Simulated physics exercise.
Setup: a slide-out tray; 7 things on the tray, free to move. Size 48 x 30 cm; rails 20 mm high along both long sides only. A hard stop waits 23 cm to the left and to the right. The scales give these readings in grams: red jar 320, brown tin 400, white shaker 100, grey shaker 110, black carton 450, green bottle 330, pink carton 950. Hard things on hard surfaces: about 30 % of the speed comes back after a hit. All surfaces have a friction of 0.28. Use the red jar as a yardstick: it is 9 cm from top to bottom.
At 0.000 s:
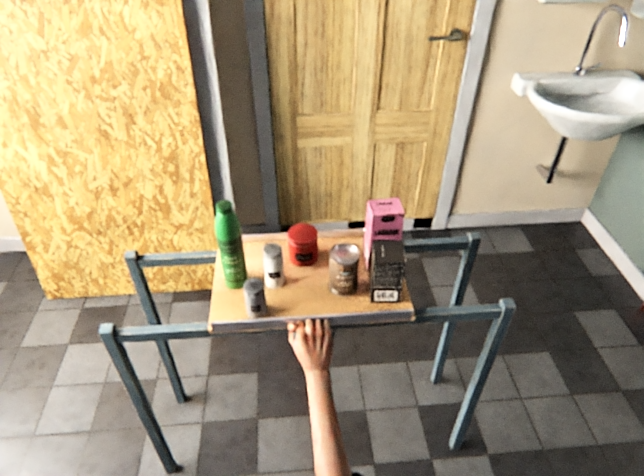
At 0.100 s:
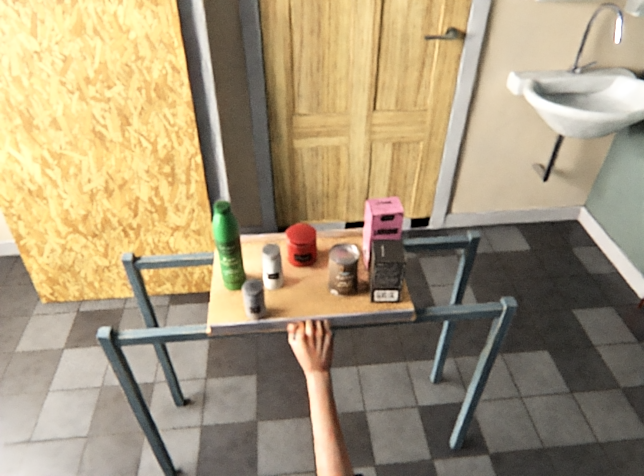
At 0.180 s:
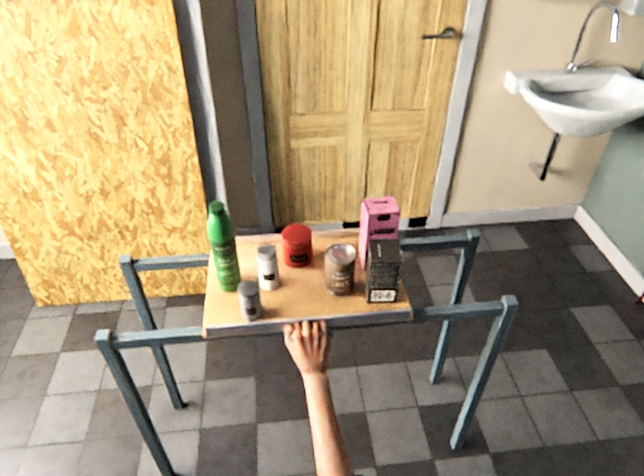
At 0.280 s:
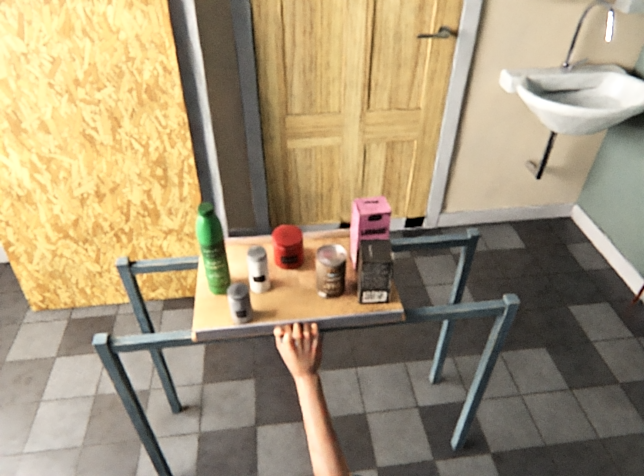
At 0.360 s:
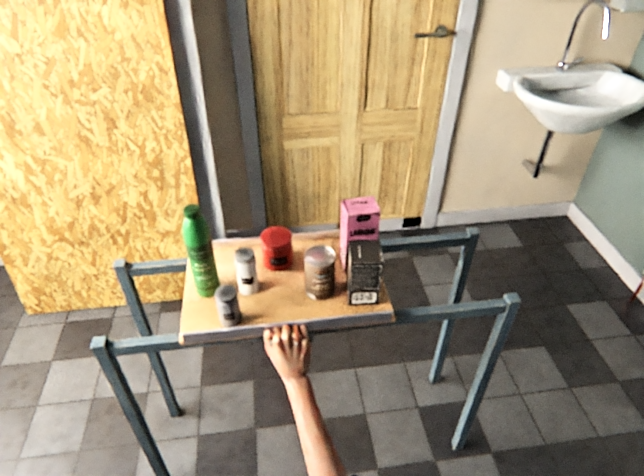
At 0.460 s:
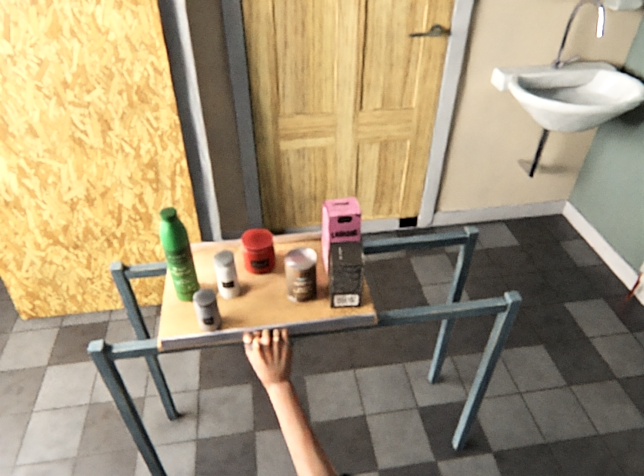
The footage shows a hand gripping the front edge of a wooden tray holding seven jars, shakers, cartons and a bottle on blue-grey rails, then sliding it a short way left, slowly at first and then faster.
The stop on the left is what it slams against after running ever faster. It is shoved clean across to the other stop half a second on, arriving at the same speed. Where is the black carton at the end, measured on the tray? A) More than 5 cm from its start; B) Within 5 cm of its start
Option B: Within 5 cm of its start.
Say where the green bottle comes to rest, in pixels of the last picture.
(153, 451).
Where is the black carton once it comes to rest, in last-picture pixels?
Around pixel (481, 260).
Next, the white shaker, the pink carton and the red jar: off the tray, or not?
At the end the white shaker remains on its base, the pink carton remains on its base and the red jar remains on its base.
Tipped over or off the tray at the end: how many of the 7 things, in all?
It adds up to 1.
Around 0.96 s, tray has slid 23 cm left; green bottle now off the tray; black carton shifted 9 cm near (254, 285); pink carton shifted 9 cm.
Around 2.06 s, tray midway; black carton shifted 9 cm near (355, 274); pink carton shifted 9 cm; grey shaker shifted 9 cm.
Finally (3.0 s), off the tray, green bottle; the other 6 still in place (within 5 cm). Final places as that camera would see them, black carton near (481, 260).
